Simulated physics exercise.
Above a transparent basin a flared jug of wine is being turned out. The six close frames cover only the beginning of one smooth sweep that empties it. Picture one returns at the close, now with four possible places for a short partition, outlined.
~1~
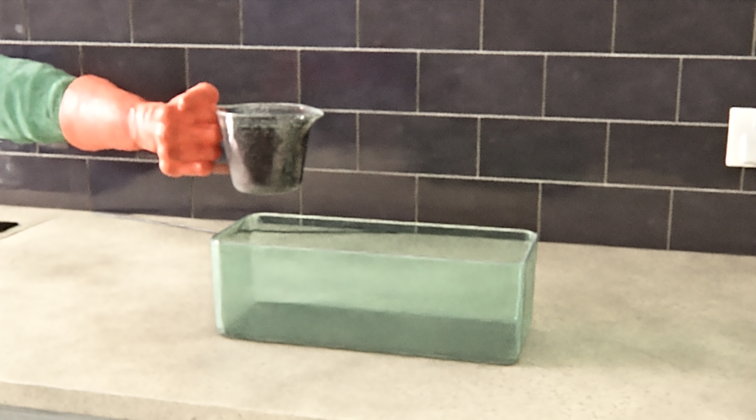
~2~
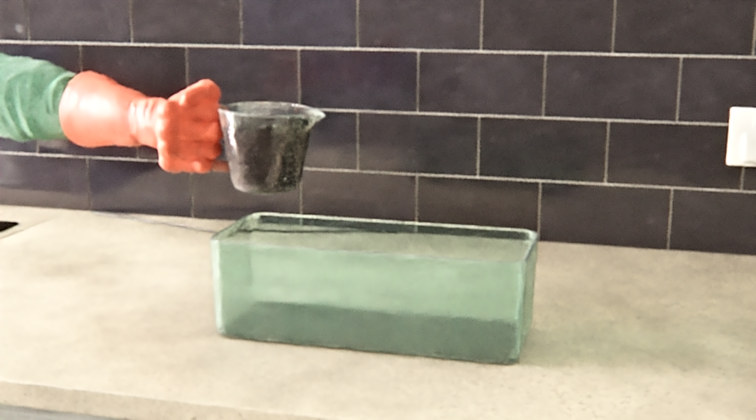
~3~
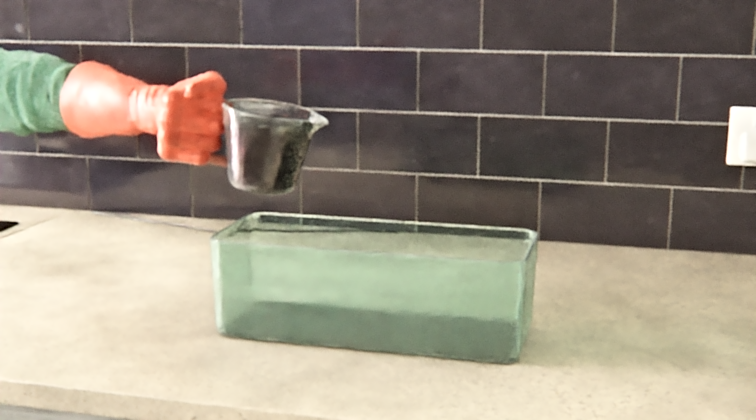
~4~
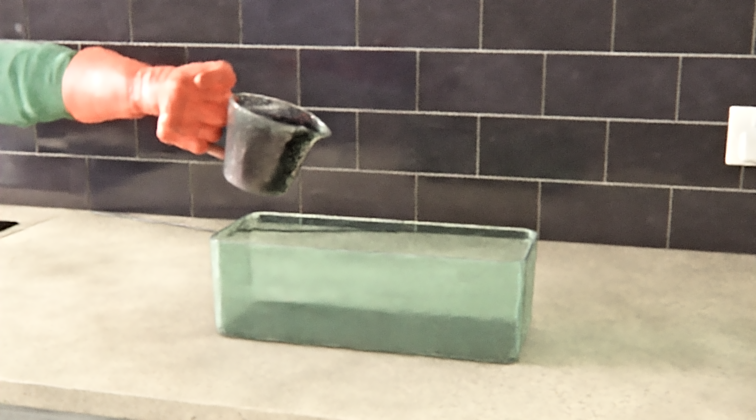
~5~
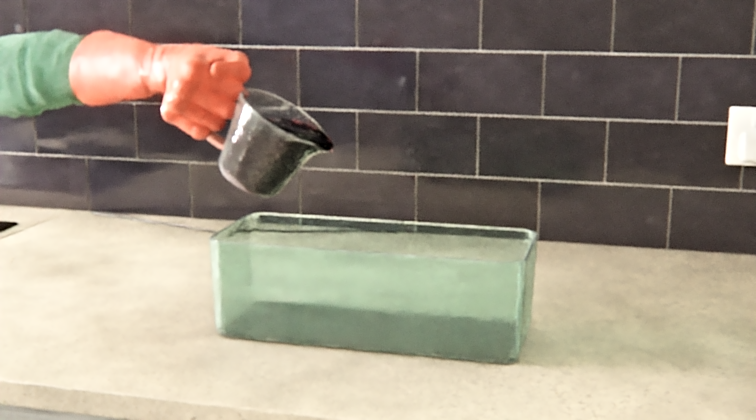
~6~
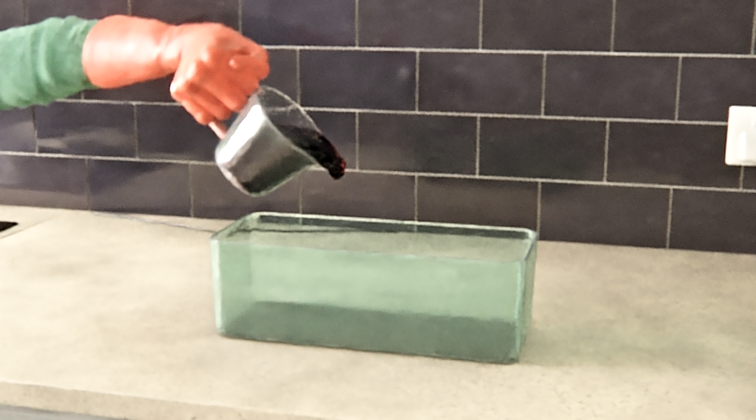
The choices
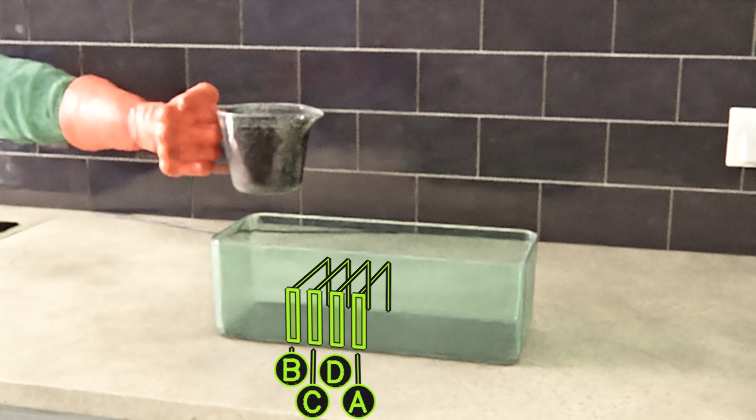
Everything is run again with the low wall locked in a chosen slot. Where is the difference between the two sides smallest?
It is D.
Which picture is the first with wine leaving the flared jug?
Picture 5.
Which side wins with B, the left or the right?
The right side.
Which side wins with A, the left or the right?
The left side.
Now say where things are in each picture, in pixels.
Upright, lip at (321, 115); basin from (218, 333) to (521, 363); nothing has left yet.
Tipped about 2°, lip at (323, 116); nothing has left yet.
Tipped about 9°, lip at (326, 123); nothing has left yet.
Tipped about 19°, lip at (329, 135); nothing has left yet.
Tipped about 32°, lip at (331, 150); wine is over the lip, down to (331, 150).
Tipped about 46°, lip at (329, 167); wine is over the lip, down to (338, 176).
On the marked copy, A at (357, 354); B at (291, 348); C at (313, 350); D at (335, 352).
If A is chosen, about 89 % ends left of the wall and 10 % right of it.
If B is chosen, about 2 % ends left of the wall and 98 % right of it.
If C is chosen, about 12 % ends left of the wall and 87 % right of it.
If D is chosen, about 56 % ends left of the wall and 44 % right of it.
